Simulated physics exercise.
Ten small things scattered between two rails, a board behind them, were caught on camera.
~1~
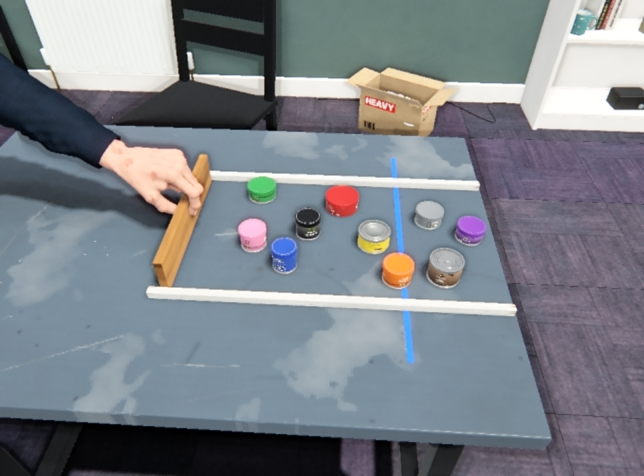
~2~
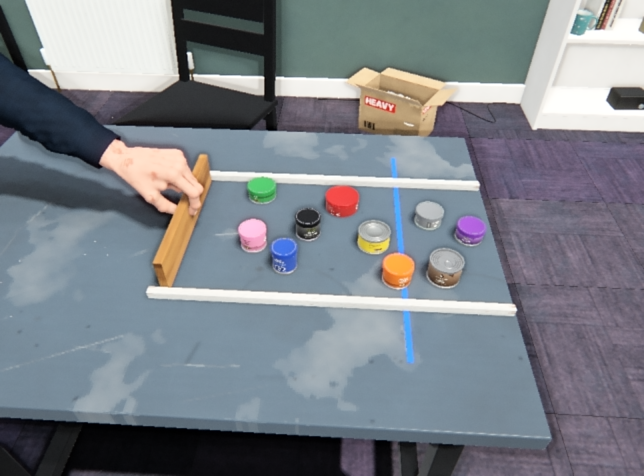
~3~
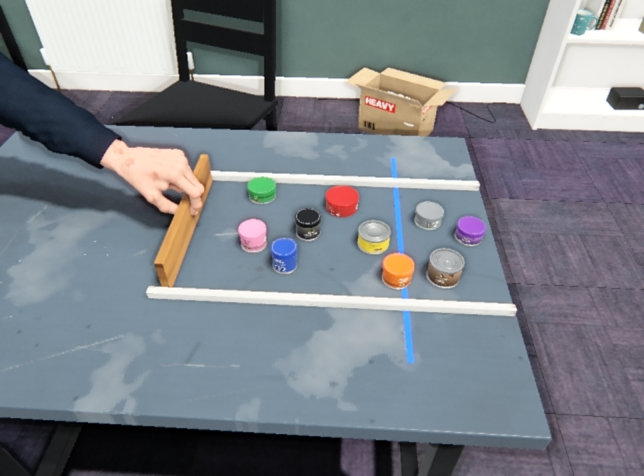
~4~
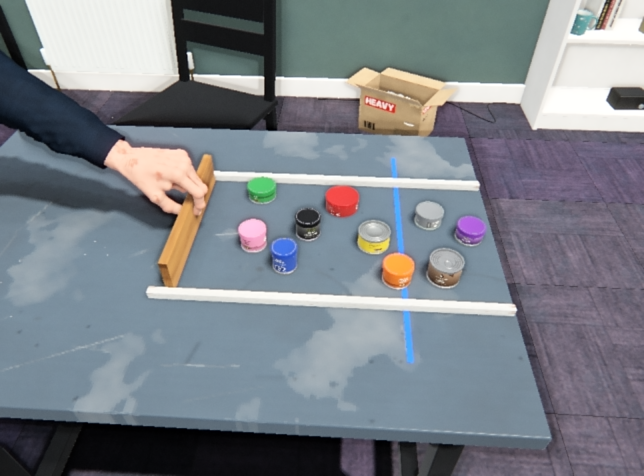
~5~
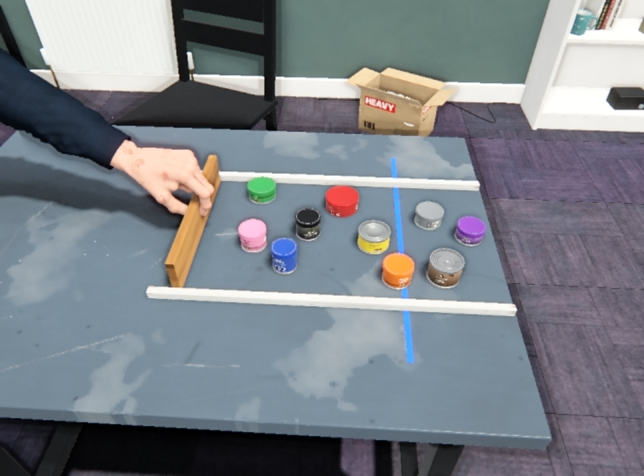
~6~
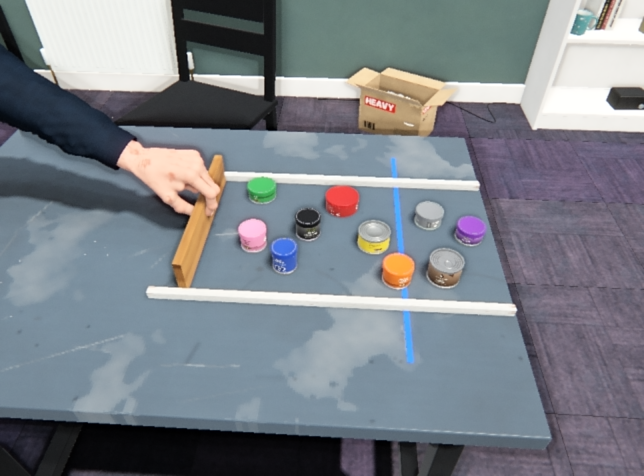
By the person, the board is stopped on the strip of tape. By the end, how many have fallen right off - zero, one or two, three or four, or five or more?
By the end, zero have.
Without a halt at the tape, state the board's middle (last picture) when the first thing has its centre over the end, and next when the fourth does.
The middle is at about (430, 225), later at about (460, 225).
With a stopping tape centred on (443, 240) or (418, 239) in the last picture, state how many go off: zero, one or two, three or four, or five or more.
Falls: One to two; no fall at all.
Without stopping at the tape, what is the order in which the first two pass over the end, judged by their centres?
It is the purple pot and after it the grey pot.
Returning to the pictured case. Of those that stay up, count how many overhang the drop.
Overhang count: 0.
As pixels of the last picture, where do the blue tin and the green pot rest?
First (417, 263), then (411, 191).
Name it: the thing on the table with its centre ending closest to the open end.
Purple pot.
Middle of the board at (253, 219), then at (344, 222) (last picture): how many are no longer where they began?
2 by the first point, 6 by the second.
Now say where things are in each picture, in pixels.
The first frame shows purple pot (470, 231); brown tin (445, 268); grey pot (429, 216); board (186, 216); tape (400, 238).
The second frame shows brown tin (445, 268); yellow tin (374, 238).
The third frame shows grey pot (429, 216); board (188, 216).
The fourth frame shows purple pot (470, 231); orange tin (398, 272).
The fifth frame shows brown tin (445, 268); pink tin (253, 236).
The sixth frame shows purple pot (470, 231); brown tin (445, 268); grey pot (429, 216); board (203, 216); tape (400, 238).
Soon after, none off yet; purple pot at rest near (470, 231); brown tin at rest near (445, 268); grey pot at rest near (429, 216).
At rest, the number that fall off is zero.
